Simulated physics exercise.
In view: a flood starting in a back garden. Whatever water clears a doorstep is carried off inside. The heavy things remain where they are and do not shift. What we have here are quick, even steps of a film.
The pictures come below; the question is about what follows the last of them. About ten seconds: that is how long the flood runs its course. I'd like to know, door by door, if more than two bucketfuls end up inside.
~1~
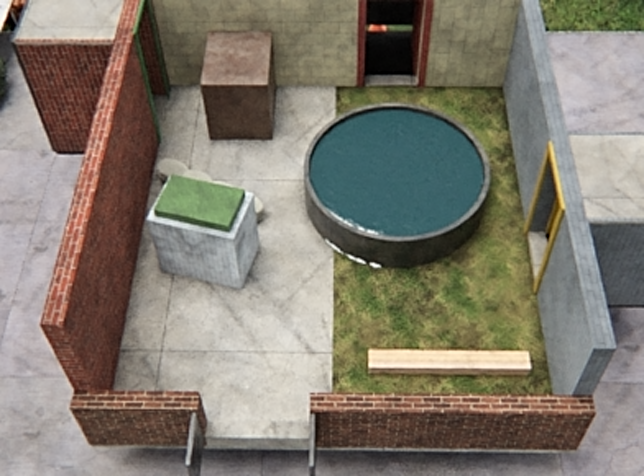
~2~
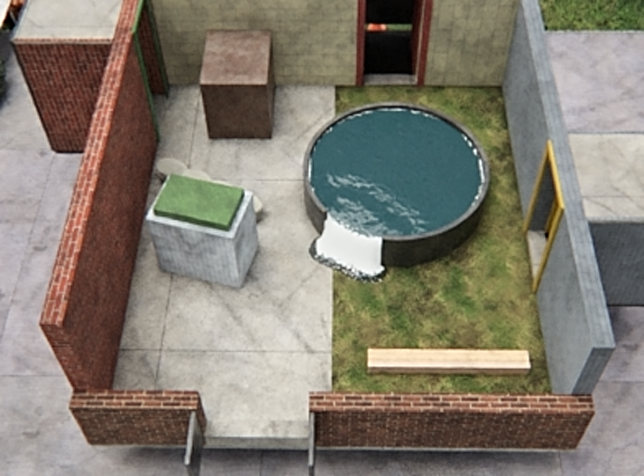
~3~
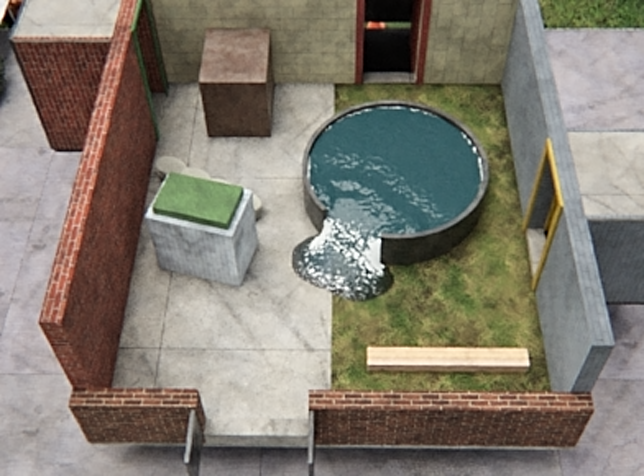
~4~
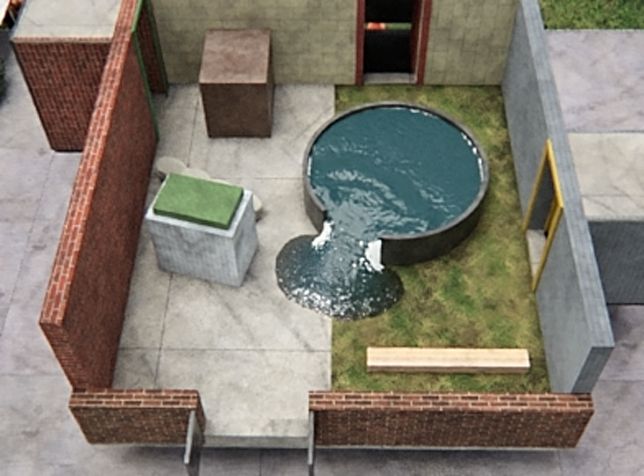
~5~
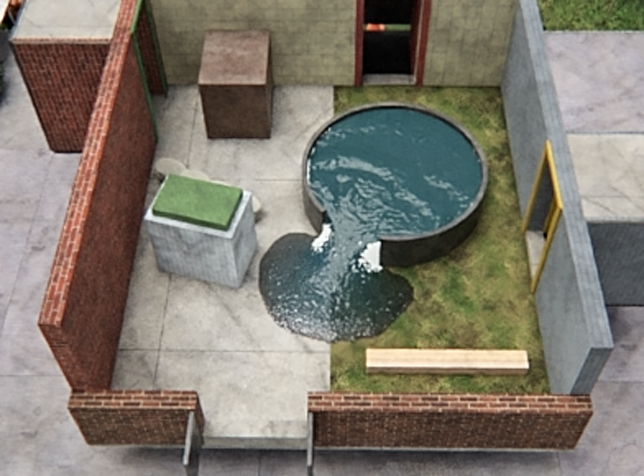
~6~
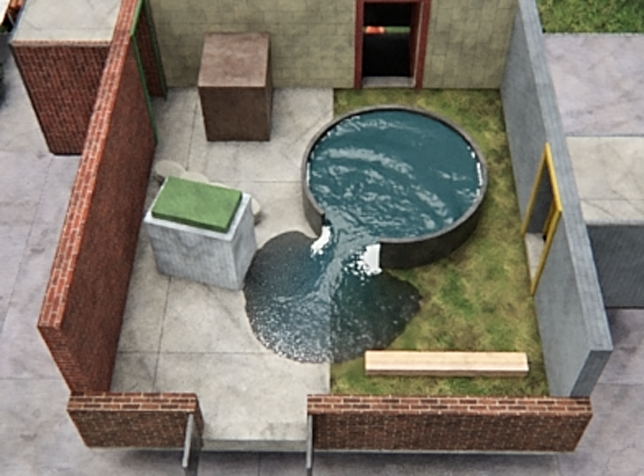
The green door sees two pails or less. The red door sees two pails or less. The yellow door sees two pails or less.
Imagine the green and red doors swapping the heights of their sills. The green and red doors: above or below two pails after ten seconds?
Log - green: Stays in check; red: Stays in check.
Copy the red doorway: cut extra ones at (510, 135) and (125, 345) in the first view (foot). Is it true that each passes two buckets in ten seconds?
In that order: Holds, floods.
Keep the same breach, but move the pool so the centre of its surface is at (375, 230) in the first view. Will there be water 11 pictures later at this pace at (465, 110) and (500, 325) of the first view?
Bone-dry, bone-dry.
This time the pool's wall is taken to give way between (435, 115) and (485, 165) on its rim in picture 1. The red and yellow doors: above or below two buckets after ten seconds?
Checking the doors, red surpasses the cutoff; yellow, on the other hand, comes in lower.
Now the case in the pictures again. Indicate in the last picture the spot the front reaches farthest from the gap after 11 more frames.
Pixel estimate: (106, 419).
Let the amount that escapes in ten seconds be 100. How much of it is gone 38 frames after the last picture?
I get 60 percent.
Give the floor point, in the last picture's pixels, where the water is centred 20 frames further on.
Somewhere near (351, 248).
A moment on, water covers 25 % of the floor; the green door not reached, the red door not reached, the yellow door not reached.
Next, water covers 35 % of the floor; the green door not reached, the red door not reached, the yellow door not reached.
Then, water covers 50 % of the floor; the green door not reached, the red door not reached, the yellow door not reached.
Later, water covers 60 % of the floor; the green door wet at the sill, nothing in, the red door not reached, the yellow door wet at the sill, nothing in.
In the end, water covers 70 % of the floor; the green door wet at the sill, nothing in, the red door not reached, the yellow door wet at the sill, nothing in.
